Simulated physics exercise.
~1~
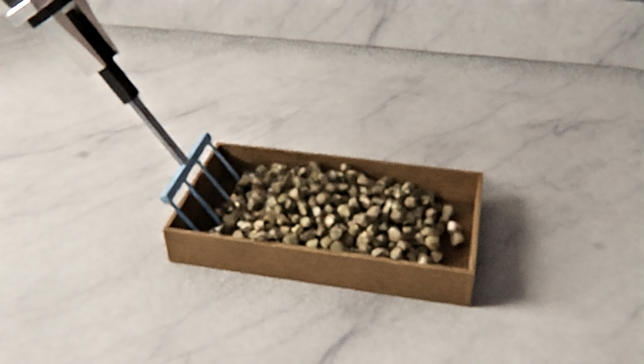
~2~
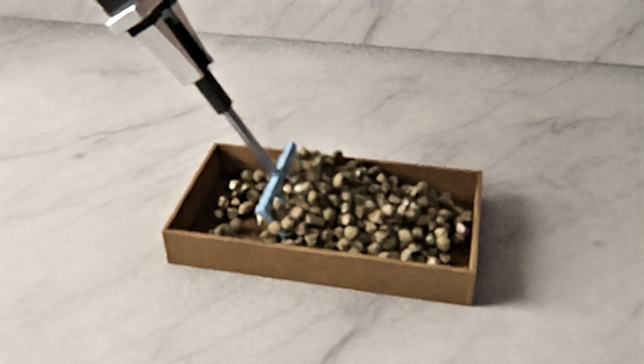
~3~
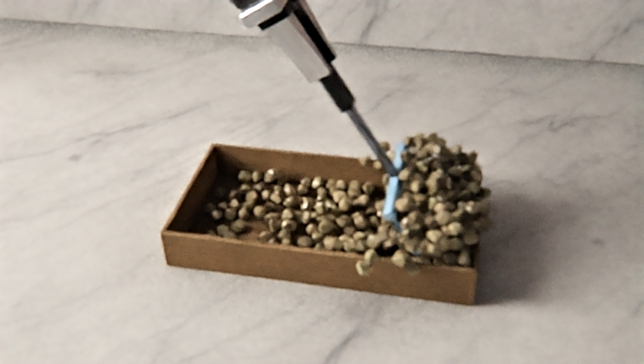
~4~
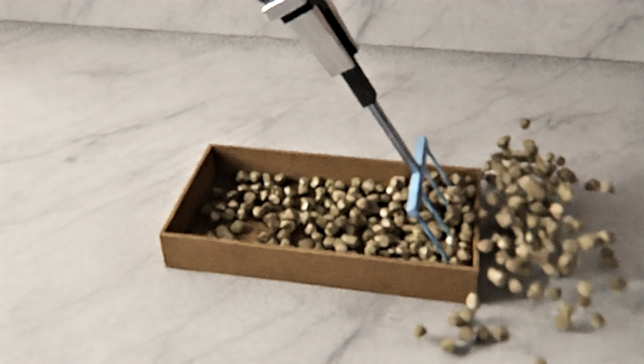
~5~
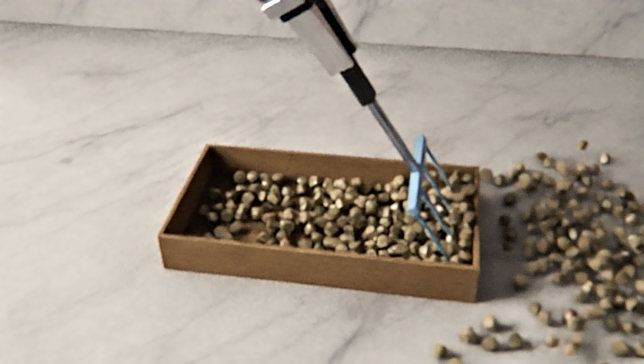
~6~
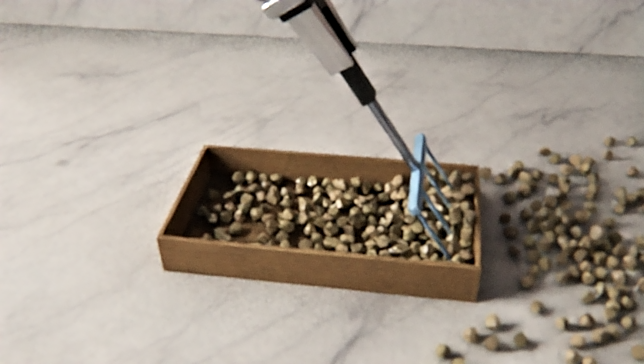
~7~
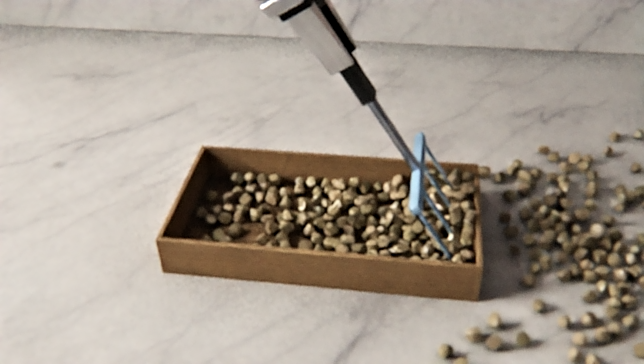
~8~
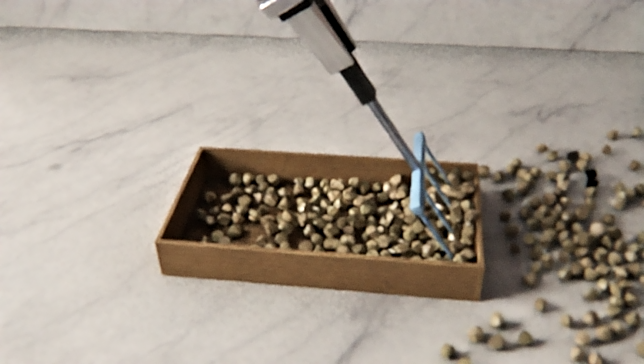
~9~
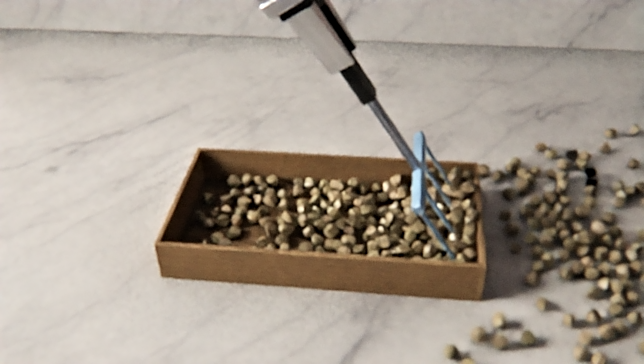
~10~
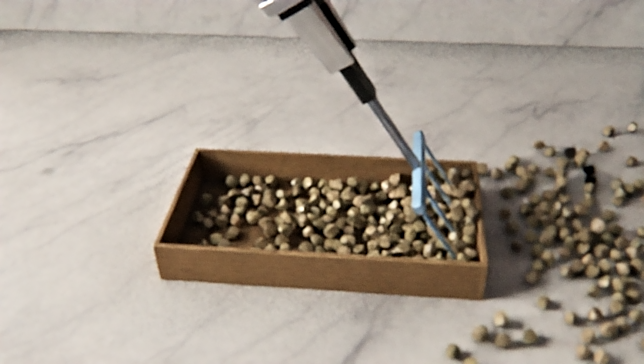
A blue rake sweeps pebbles rightward through a brown tray, spilling many onto the marble tabletop.
